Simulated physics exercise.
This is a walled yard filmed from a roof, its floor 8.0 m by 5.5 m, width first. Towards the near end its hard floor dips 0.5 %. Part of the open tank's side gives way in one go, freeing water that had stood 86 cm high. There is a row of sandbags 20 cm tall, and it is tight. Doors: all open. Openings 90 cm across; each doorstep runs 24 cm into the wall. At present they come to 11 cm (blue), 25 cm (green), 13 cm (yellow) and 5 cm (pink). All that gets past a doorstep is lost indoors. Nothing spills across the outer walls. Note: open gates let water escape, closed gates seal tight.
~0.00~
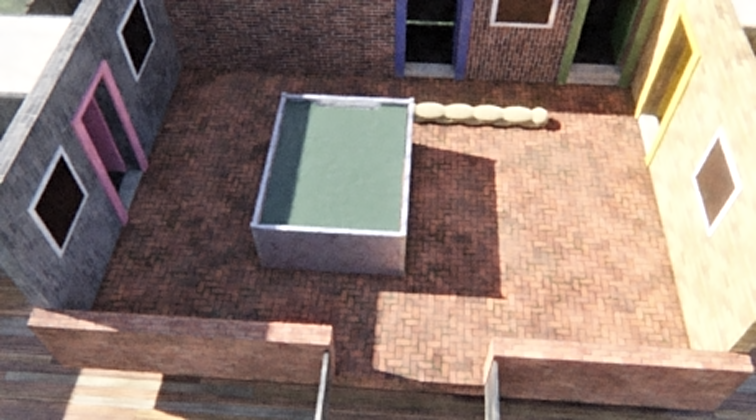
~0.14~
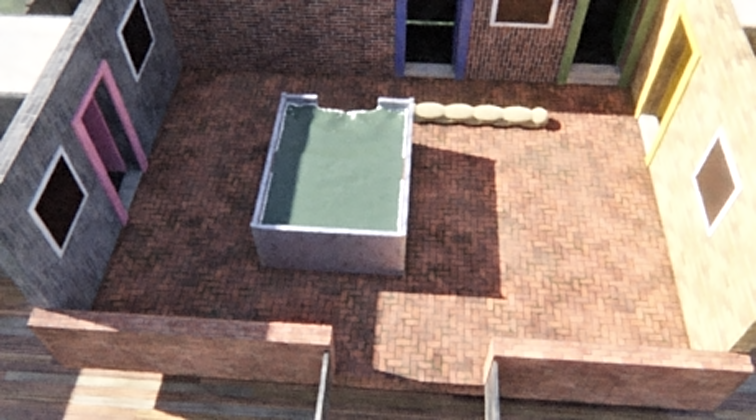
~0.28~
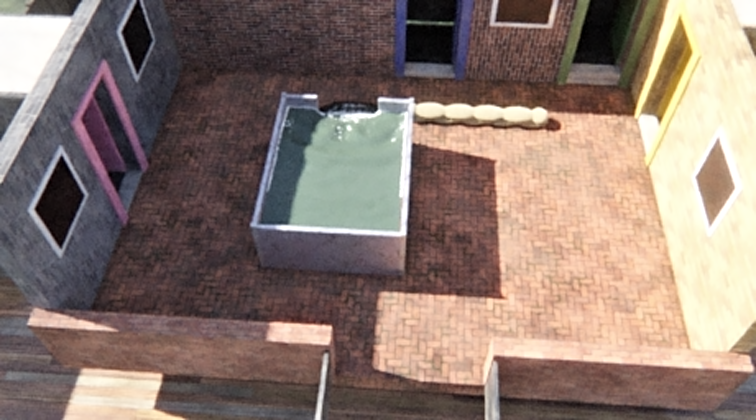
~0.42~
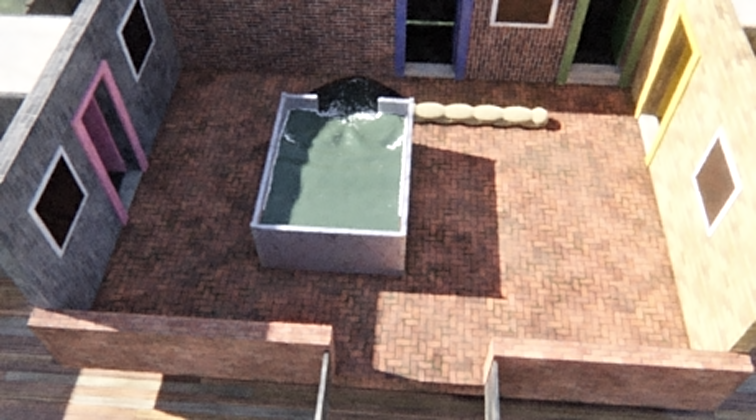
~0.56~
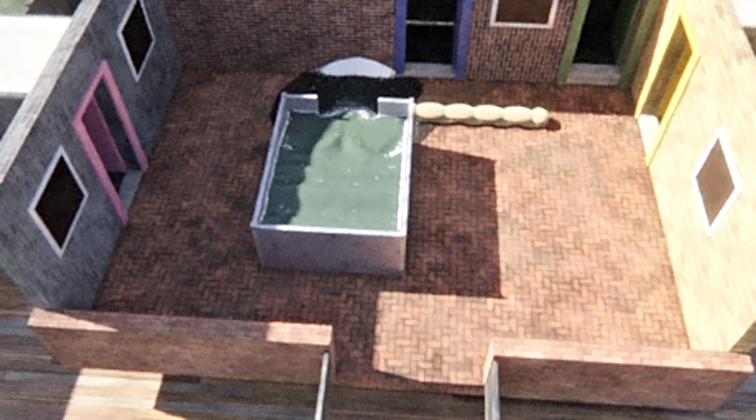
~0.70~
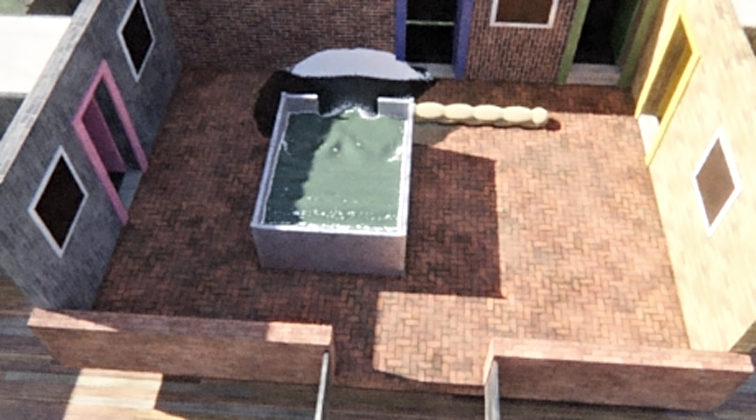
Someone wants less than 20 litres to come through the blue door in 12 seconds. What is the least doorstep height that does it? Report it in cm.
It needs to be around 28 cm high.
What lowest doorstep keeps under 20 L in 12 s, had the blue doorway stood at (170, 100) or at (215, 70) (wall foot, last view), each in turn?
You'd want roughly 27 cm there first, then roughly 22 cm.
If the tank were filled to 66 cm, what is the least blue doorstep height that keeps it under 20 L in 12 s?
Something near 20 cm should do.
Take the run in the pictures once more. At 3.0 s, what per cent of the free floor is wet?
Some 35 per cent is wet.
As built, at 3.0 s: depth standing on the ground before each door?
In cm - blue: 20, green: 15, yellow: 17, pink: 7.
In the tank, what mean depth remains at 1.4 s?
Around 63 cm deep on average.
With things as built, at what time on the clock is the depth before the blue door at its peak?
That happens close to 1.4 s on the clock.
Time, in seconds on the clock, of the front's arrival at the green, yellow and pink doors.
Door green 1.8 s / door yellow 2.2 s / door pink 2.4 s.
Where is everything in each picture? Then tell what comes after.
The first frame shows still water, 86 cm deep, in the open tank at (339, 163); the blue door at (433, 31) is dry.
In the second frame, water pours out on the far side and has run 0.3 m, to a hidden place; about 14 cm deep outside, 86 cm at the back.
In the third frame, water pours out on the far side and has run 0.9 m, to a hidden place; about 14 cm deep outside, 86 cm at the back.
In the fourth frame, the front is at (351, 79), 1.5 m from the gap on the far side; 2.2 m2 of floor is wet, 86 cm left at the back.
In the fifth frame, the gap is on the far side, the front 1.7 m out at (312, 73); the back of the open tank holds 86 cm.
In the sixth frame, water pours out on the far side and has run 1.9 m, to (282, 71); about 8 cm deep outside, 80 cm at the back; water is at the blue door at (433, 31).
After 1.4 s water covers 20 % of the floor, deepest (52 cm) near (361, 84); 26 cm at the blue door, 30 litres in over its 11 cm doorstep.
After 3.0 s water covers 35 % of the floor, deepest (35 cm) near (630, 96); 20 cm at the blue door, 132 litres in over its 11 cm doorstep.
After 12.0 s water covers 95 % of the floor, deepest (14 cm) near (694, 381); 7 cm at the blue door, 191 litres in over its 11 cm doorstep.
At the blue door as built, the water arrived by 0.7 s and peaked near 26 cm at 1.4 s.
With a doorstep of 25.5 cm, 28 litres would have come in within the 12 s; with 30 cm, 13 litres. So under 20 litres takes about 28 cm.
